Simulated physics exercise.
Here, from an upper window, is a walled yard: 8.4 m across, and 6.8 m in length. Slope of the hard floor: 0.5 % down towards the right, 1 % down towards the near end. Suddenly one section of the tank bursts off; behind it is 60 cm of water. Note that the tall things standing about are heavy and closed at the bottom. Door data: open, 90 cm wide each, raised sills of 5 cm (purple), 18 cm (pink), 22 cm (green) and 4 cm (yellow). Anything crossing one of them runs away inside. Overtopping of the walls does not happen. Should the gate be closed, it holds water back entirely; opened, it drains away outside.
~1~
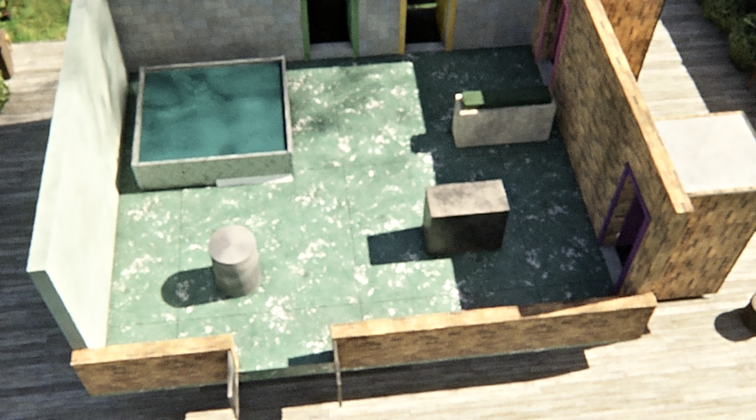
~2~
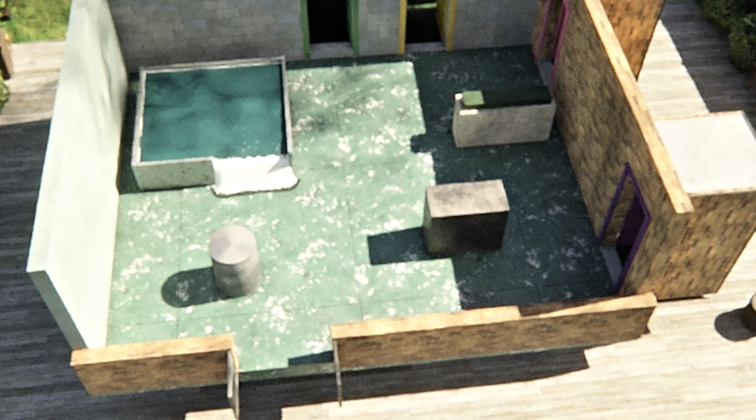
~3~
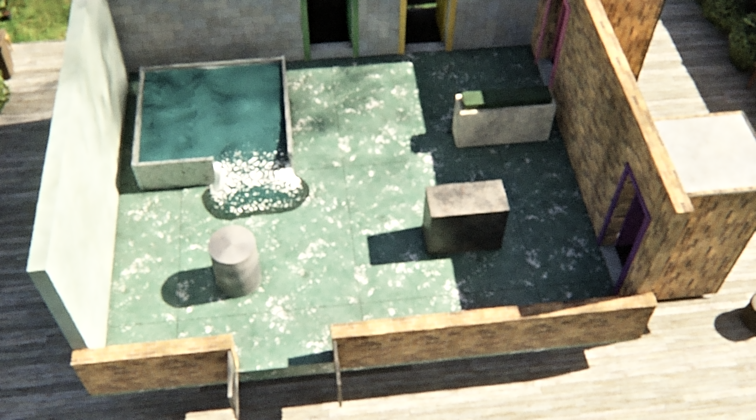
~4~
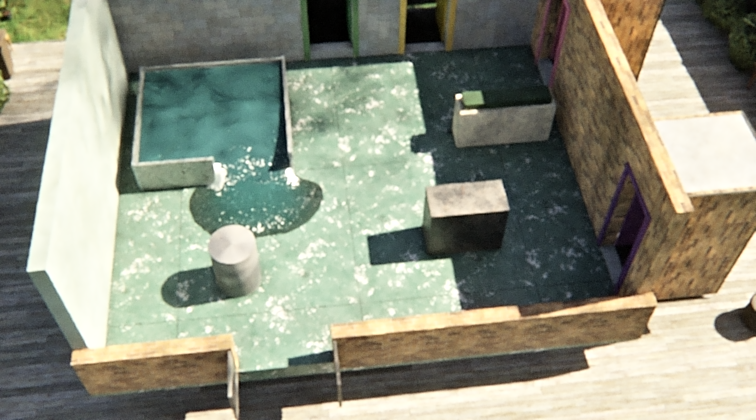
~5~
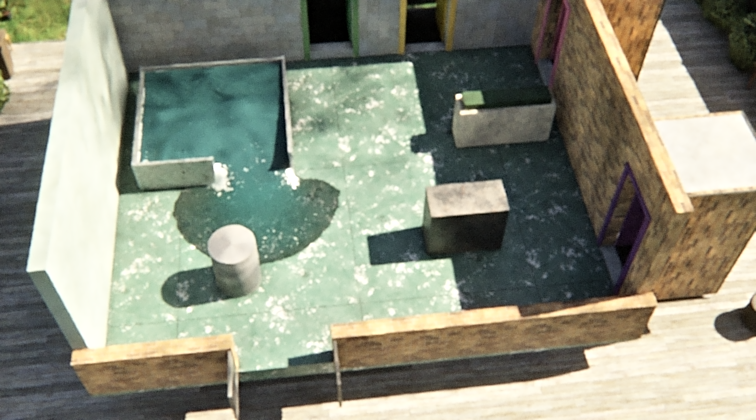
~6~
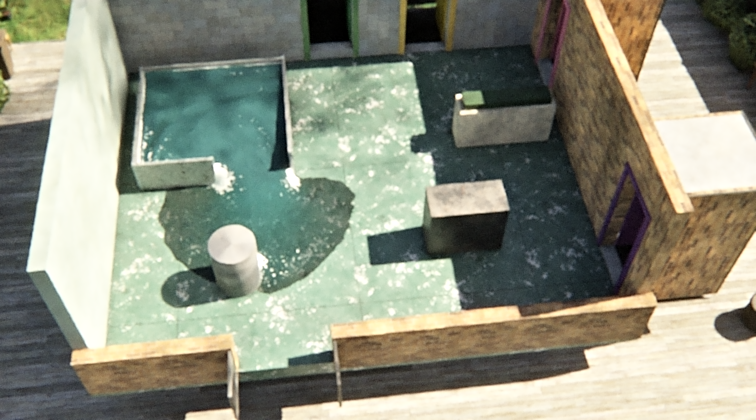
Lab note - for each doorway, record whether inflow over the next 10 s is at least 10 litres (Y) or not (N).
One by one: At the purple door the amount will overshoot the limit, at the pink door the amount will not overshoot the limit, at the green door the amount will not overshoot the limit, at the yellow door the amount will not overshoot the limit.
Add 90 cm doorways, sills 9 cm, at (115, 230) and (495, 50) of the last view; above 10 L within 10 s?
In that order: Under, below.
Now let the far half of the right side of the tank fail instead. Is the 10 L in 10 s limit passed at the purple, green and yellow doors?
Then purple exceeds it, green does not exceed it, yellow exceeds it.
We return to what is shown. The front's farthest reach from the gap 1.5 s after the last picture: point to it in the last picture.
(488, 333).
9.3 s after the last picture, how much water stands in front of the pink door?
The depth there is around 2.5 cm.
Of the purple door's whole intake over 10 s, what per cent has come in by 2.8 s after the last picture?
By then it's near 0% of the total.
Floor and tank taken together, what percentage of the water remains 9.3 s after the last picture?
Roughly 72 percent.
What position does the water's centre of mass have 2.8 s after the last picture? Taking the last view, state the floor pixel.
At roughly (265, 204).
Then, 0.7 s after the last picture water covers 20 % of the floor and is deepest (38 cm) near (240, 255); purple door not reached, pink door not reached, green door not reached, yellow door not reached.
Then, 1.5 s after the last picture water covers 35 % of the floor and is deepest (38 cm) near (240, 255); purple door not reached, pink door not reached, green door not reached, yellow door not reached.
Then, 2.8 s after the last picture water covers 45 % of the floor and is deepest (26 cm) near (240, 255); purple door 8 cm at the sill, 0 L in, pink door not reached, green door not reached, yellow door not reached.
Then, 5.3 s after the last picture water covers 55 % of the floor and is deepest (20 cm) near (367, 345); purple door 17 cm at the sill, 162 L in, pink door not reached, green door not reached, yellow door not reached.
Then, 9.3 s after the last picture water covers 75 % of the floor and is deepest (14 cm) near (616, 320); purple door 13 cm at the sill, 371 L in, pink door 2 cm at the sill, 0 L in, green door not reached, yellow door 1 cm at the sill, 0 L in.
